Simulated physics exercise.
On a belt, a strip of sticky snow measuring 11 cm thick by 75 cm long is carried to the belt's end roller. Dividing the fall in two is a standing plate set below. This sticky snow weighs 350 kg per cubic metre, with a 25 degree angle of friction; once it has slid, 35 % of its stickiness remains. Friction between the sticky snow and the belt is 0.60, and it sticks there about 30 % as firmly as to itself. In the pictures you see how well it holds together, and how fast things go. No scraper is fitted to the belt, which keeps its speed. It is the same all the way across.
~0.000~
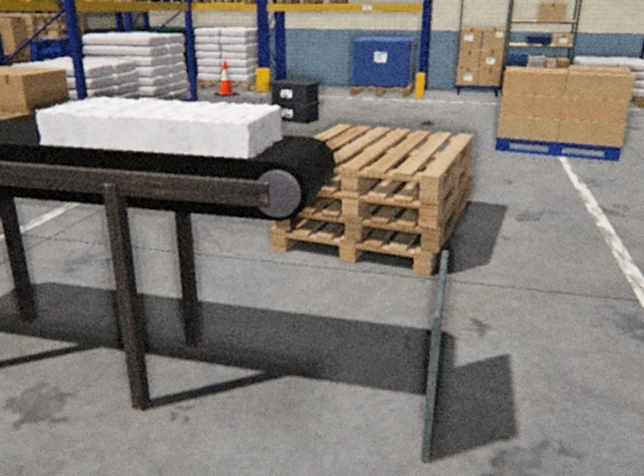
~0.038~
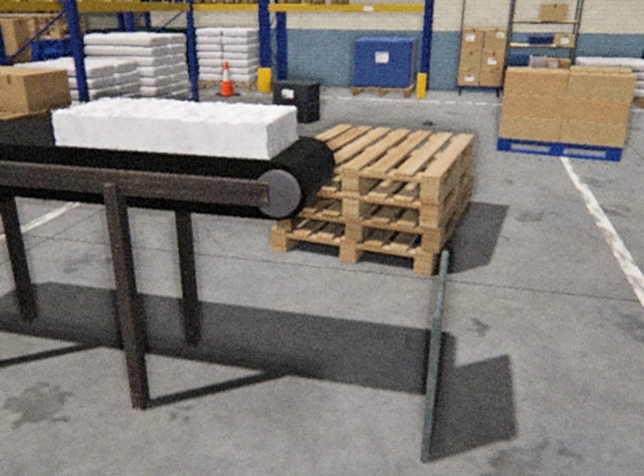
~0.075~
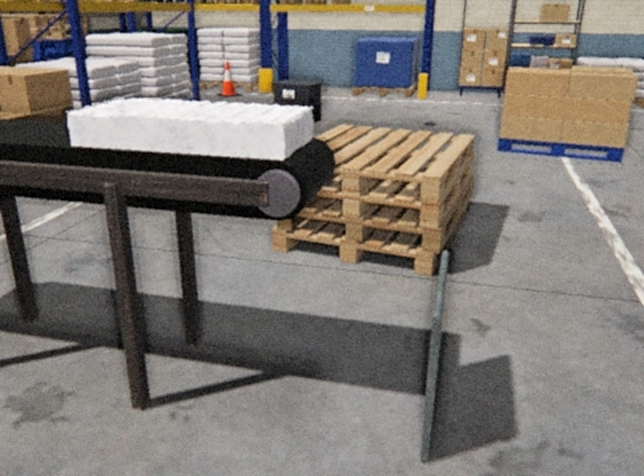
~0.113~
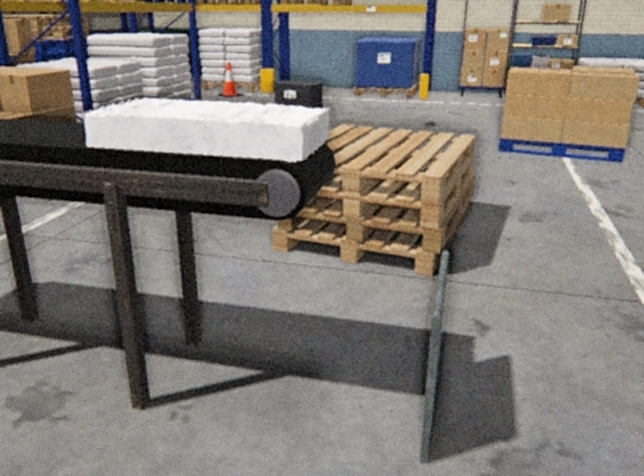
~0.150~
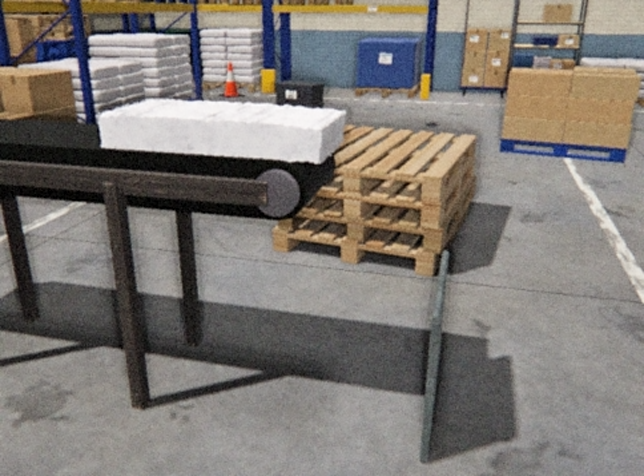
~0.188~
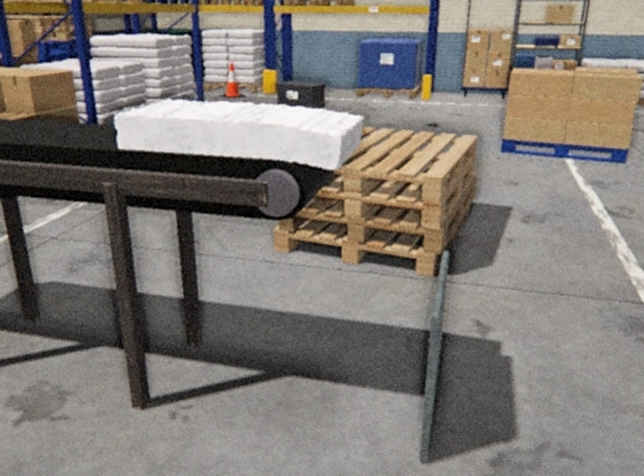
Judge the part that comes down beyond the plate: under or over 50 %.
Answer - the outcome lands on the high side of 50 %.
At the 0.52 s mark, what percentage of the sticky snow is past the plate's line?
I reckon it's some 20 %.
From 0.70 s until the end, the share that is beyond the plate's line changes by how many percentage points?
I'd say it moves by near 25 in a hundred.
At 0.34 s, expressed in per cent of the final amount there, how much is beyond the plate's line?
Near 0 in a hundred.
After 0.34 s, 0 % is beyond the plate's line.
After 0.52 s, 19 % is beyond the plate's line.
After 0.70 s, 46 % is beyond the plate's line.
After 0.88 s, 69 % is beyond the plate's line.
After 2.01 s, at the end, 69 % is beyond the plate's line.
